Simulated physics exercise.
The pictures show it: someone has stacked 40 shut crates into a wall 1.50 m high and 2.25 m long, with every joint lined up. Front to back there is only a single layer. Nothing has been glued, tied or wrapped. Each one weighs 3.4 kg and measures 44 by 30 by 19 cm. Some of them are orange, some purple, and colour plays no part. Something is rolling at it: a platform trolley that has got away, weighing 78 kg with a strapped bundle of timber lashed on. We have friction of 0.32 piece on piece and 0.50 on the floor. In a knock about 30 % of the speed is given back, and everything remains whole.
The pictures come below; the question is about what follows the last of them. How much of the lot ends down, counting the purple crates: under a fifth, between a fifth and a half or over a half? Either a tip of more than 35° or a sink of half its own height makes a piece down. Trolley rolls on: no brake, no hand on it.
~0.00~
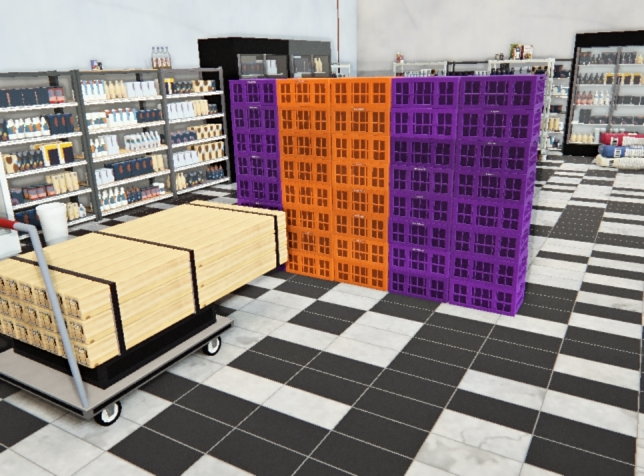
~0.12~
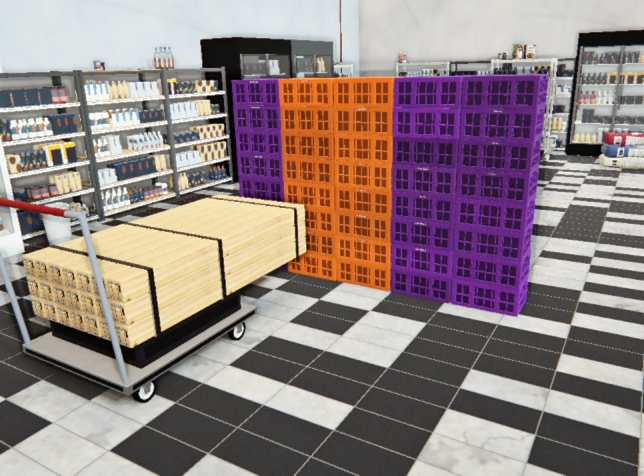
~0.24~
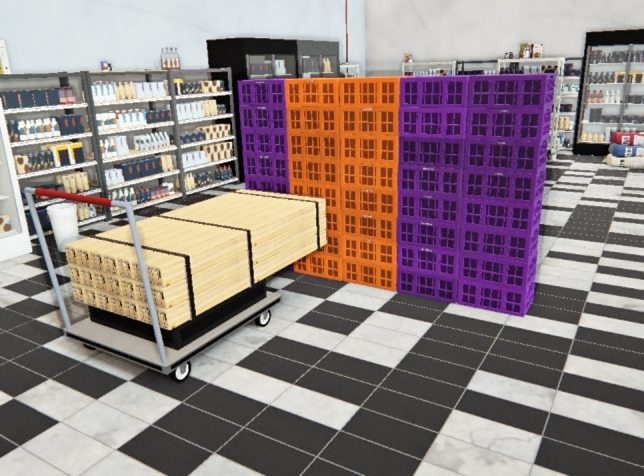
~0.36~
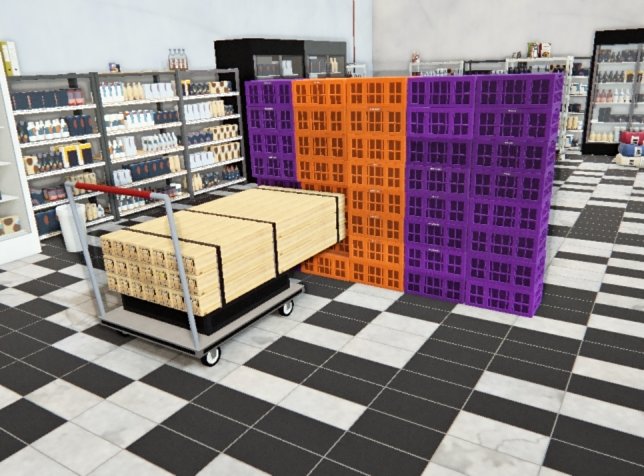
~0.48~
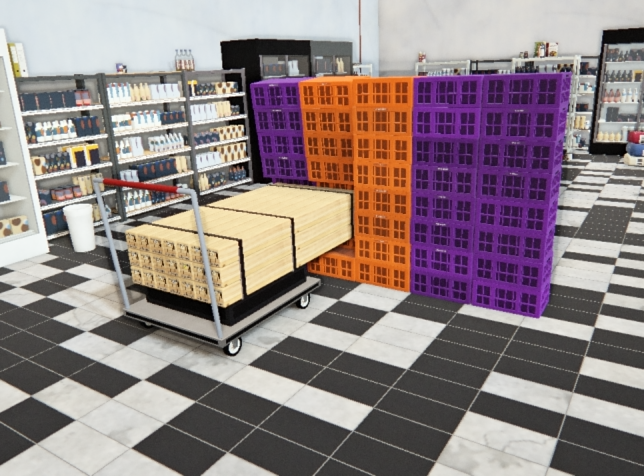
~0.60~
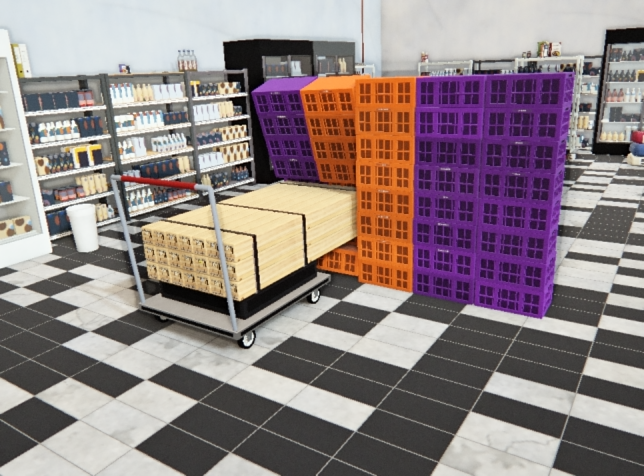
I'd put it at somewhere from a fifth to half of them.
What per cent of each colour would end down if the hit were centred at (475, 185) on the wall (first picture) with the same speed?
You'd end up with purple at 40 and orange at 0 percent down.
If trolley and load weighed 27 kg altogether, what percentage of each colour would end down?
Result: Purple 0 and orange 0 in a hundred.
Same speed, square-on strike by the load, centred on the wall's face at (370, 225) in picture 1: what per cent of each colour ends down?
Purple 30 %, orange 90 %.
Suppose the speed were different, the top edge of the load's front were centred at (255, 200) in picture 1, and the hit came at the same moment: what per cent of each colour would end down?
Purple 30%, orange 40%.
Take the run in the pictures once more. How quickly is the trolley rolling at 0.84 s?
Speed: Close to 0.8 m/s.
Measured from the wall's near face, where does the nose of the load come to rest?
I'd put it at around 85 cm past it.
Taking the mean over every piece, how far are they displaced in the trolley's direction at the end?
Mean shift: Roughly 20 cm.
By 0.84 s, load 46 cm past the wall's line, still rolling; 6 of the 24 purple crates down (11 of 40 in all colours); top purple crate unmoved.
By 1.26 s, load 72 cm past the wall's line, still rolling; 7 of the 24 purple crates down (14 of 40 in all colours); top purple crate unmoved.
When it is over (2.9 s), load 84 cm past the wall's line, stopped; 7 of the 24 purple crates down (14 of 40 in all colours); top purple crate unmoved; top orange crate unmoved. That is 29 per cent. In pixels of the last frame, middles, top purple crate near (530, 90), top orange crate near (394, 92).
